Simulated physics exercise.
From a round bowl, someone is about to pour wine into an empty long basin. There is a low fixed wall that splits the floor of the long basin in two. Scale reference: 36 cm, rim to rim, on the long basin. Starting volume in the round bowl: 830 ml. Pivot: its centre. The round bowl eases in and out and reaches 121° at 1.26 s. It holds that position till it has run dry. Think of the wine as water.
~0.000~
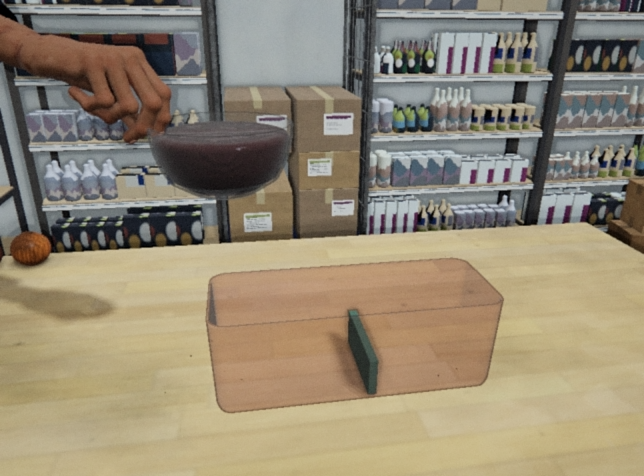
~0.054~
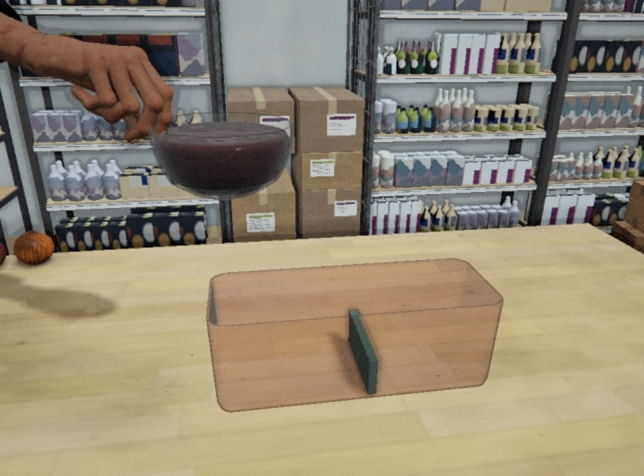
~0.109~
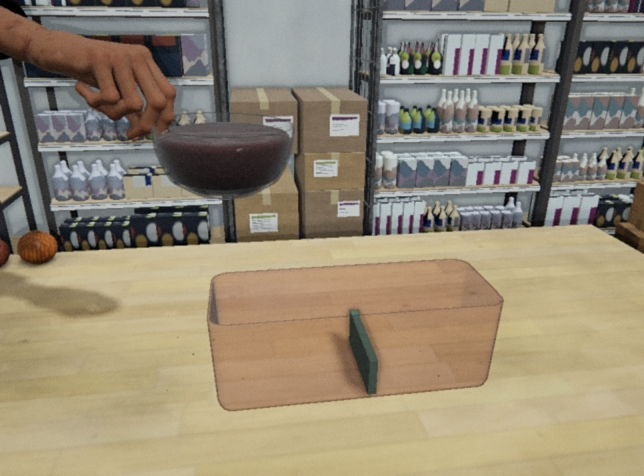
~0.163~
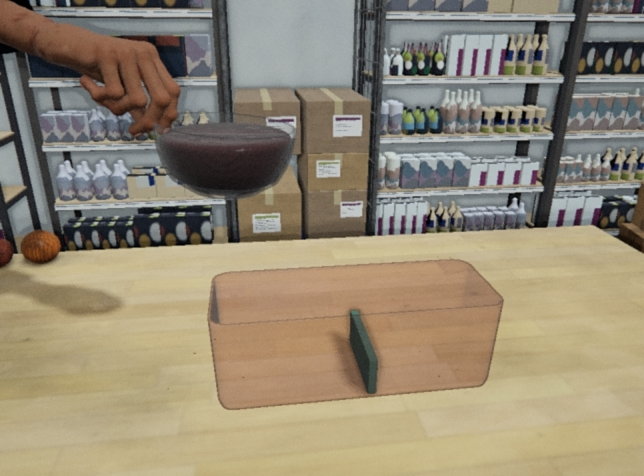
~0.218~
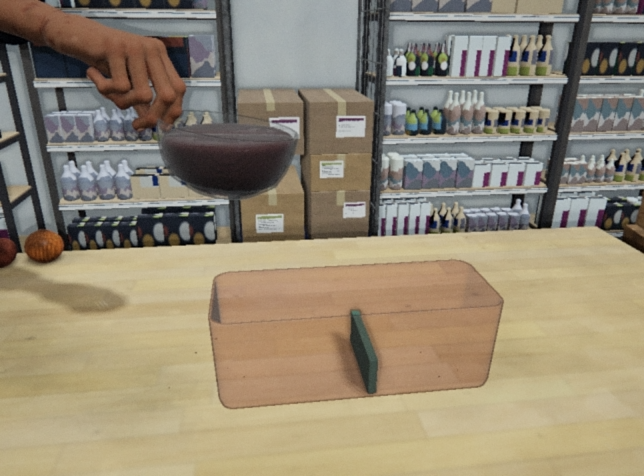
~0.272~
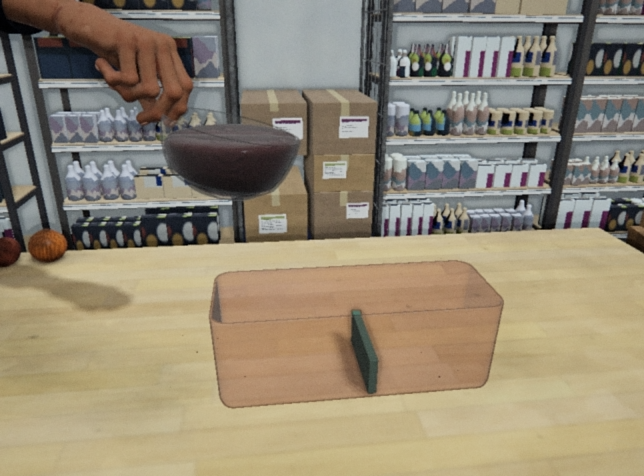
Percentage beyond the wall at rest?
39 per cent.
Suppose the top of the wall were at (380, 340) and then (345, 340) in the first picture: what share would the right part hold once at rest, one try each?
5 then 65 %.
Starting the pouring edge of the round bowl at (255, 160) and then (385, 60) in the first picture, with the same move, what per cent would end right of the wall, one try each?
In order, 5 and 90 per cent.
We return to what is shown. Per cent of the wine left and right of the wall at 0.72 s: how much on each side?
I'd say some 12 in a hundred on the left and 14 on the right.
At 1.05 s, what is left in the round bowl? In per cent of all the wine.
Roughly 0 percent remains.
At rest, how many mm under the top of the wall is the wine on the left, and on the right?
Close to 32 mm left and close to 36 mm right.
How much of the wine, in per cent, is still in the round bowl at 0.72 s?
Close to 34 percent of the liquid remains at that time.
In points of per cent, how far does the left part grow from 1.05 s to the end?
Close to 3% of the whole.
Then, 0.72 s in, the tilt is 74° and 33 per cent is still to pour, 11 is left of the wall and 14 right of it.
Then, 1.05 s in, the tilt is 113° and 0 per cent is still to pour, 56 is left of the wall and 38 right of it.
Then, 1.39 s in, the tilt is 121° and 0 per cent is still to pour, 59 is left of the wall and 39 right of it.
Then, 1.76 s in, the tilt is 121° and 0 per cent is still to pour, 59 is left of the wall and 39 right of it.
Finally, 59 per cent lies left of the wall, 39 right of it and 2 outside.
